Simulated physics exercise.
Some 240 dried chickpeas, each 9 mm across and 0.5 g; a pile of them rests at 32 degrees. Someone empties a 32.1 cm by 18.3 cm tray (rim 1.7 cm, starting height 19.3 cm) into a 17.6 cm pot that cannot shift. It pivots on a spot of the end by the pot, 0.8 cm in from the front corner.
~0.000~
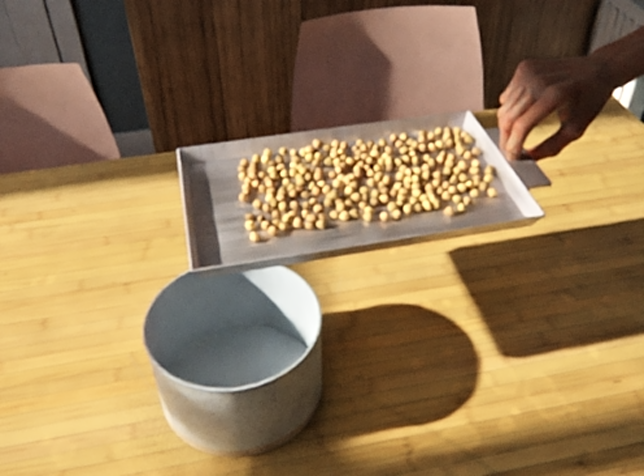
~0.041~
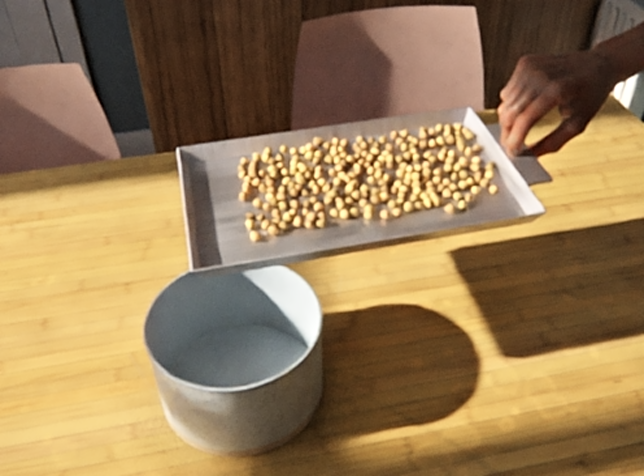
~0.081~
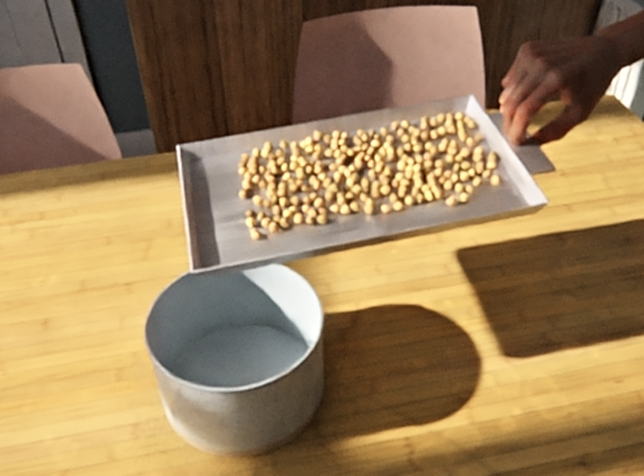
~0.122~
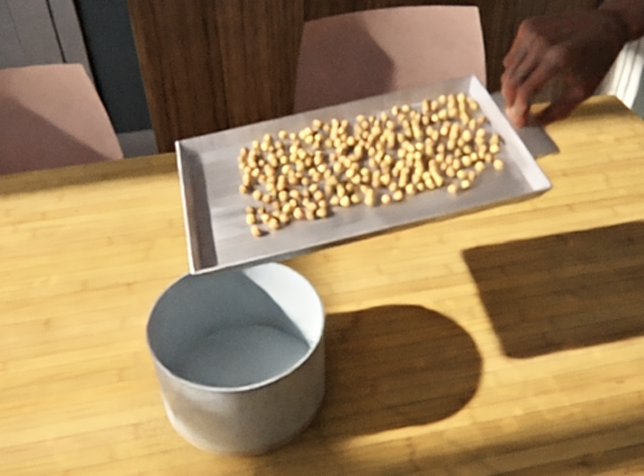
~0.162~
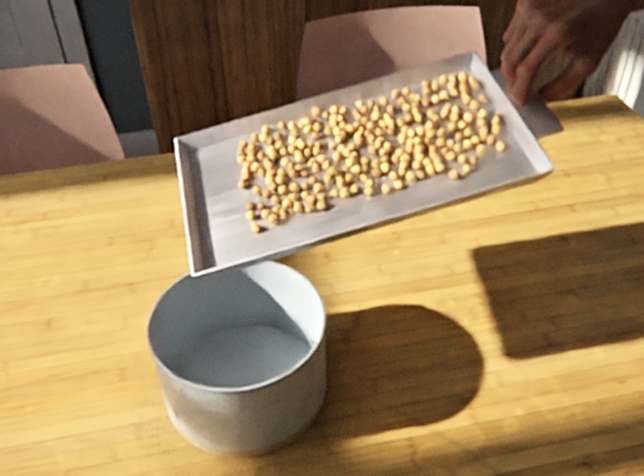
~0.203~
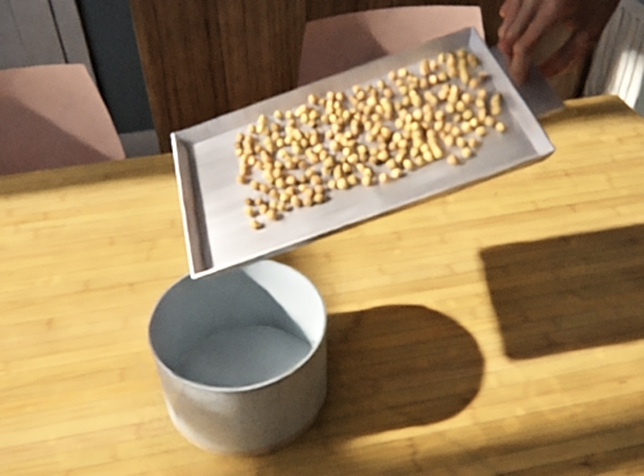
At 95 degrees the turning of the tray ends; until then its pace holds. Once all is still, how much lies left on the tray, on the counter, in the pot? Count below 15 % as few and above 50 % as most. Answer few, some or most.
Tray few, counter most, pot some.
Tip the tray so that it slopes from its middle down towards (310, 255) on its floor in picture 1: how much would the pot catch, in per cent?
About 35 per cent.
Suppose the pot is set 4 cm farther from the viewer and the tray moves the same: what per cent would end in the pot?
Then about 5 per cent.
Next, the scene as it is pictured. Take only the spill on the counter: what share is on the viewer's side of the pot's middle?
Roughly 90 per cent.
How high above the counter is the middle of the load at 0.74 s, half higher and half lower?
About 16 cm.
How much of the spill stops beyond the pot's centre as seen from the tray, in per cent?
Some 100 per cent.
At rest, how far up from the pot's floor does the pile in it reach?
About 1.5 cm.
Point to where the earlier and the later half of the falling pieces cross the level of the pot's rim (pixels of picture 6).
First near (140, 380), later near (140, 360).
After 0.52 s, tilt 55 degrees; the tray holds 100 %, the pot 0 %.
Then, at 0.74 s, tilt 81 degrees; the tray holds 20 %, the pot 5 %.
After 1.07 s, tilt 95 degrees; the tray holds 0 %, the pot 25 %.
By 1.6 s all is still; tray 0 %, counter 75 %, pot 25 %.
